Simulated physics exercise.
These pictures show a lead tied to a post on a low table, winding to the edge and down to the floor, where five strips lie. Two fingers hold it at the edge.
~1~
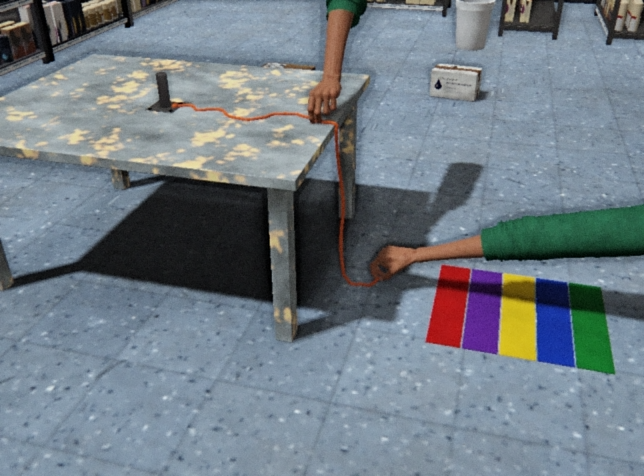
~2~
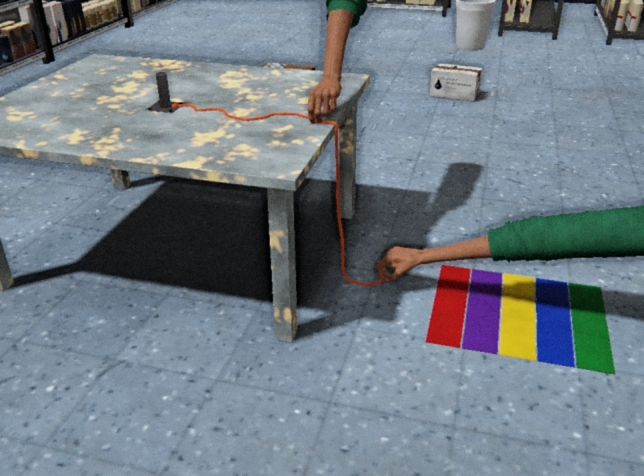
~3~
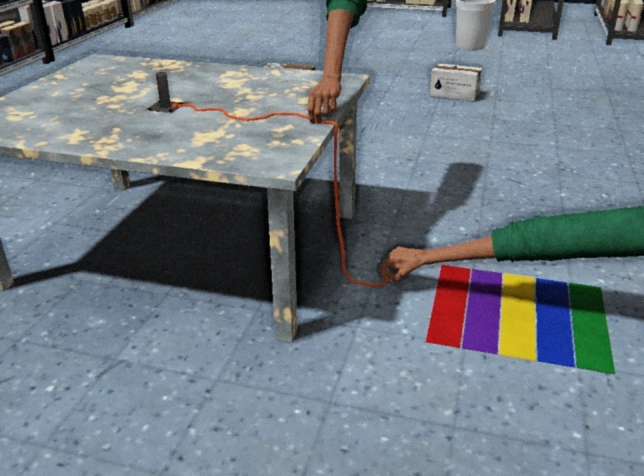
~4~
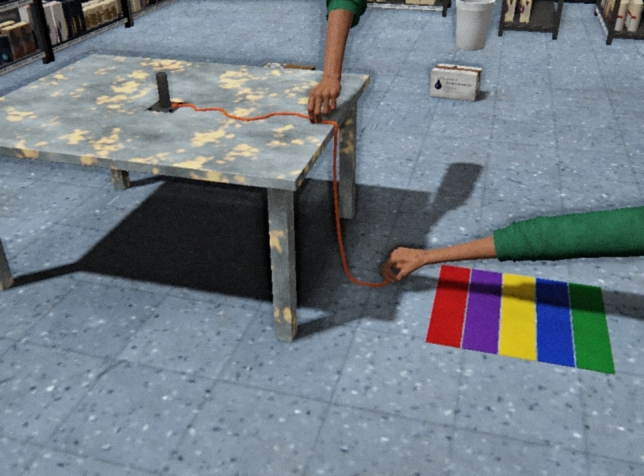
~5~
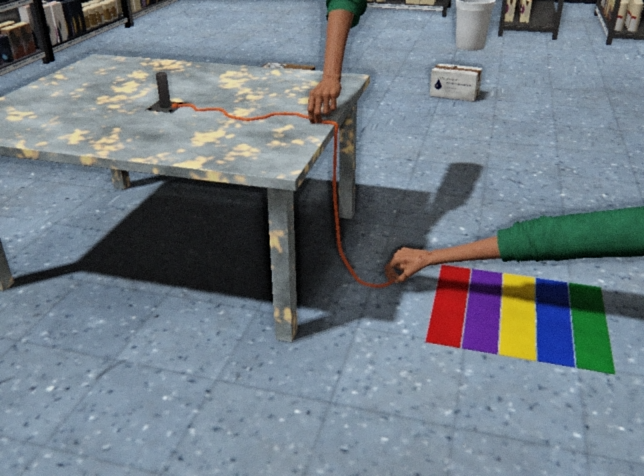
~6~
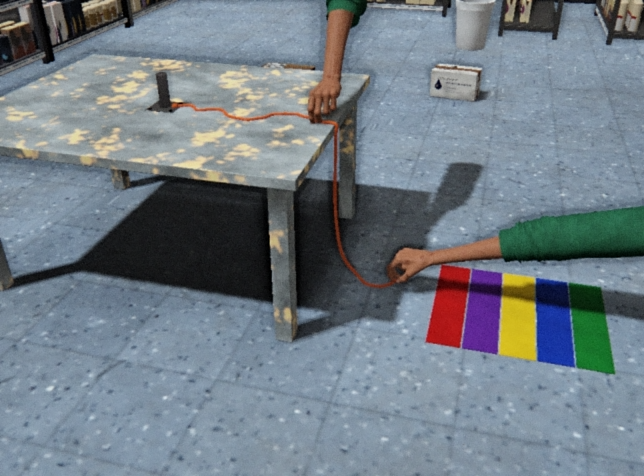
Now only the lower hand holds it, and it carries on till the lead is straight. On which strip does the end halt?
It halts on the yellow strip.
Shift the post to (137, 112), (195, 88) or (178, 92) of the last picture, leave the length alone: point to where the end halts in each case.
Near (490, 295), (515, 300) and (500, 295).
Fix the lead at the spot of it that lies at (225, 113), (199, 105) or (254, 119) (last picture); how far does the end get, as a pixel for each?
Try by try, around (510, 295), (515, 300) and (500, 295).
Early on, end near (470, 291); over purple.
Midway, end near (502, 296); over purple.
At the end of the slack, end near (521, 299); over yellow. Over yellow.
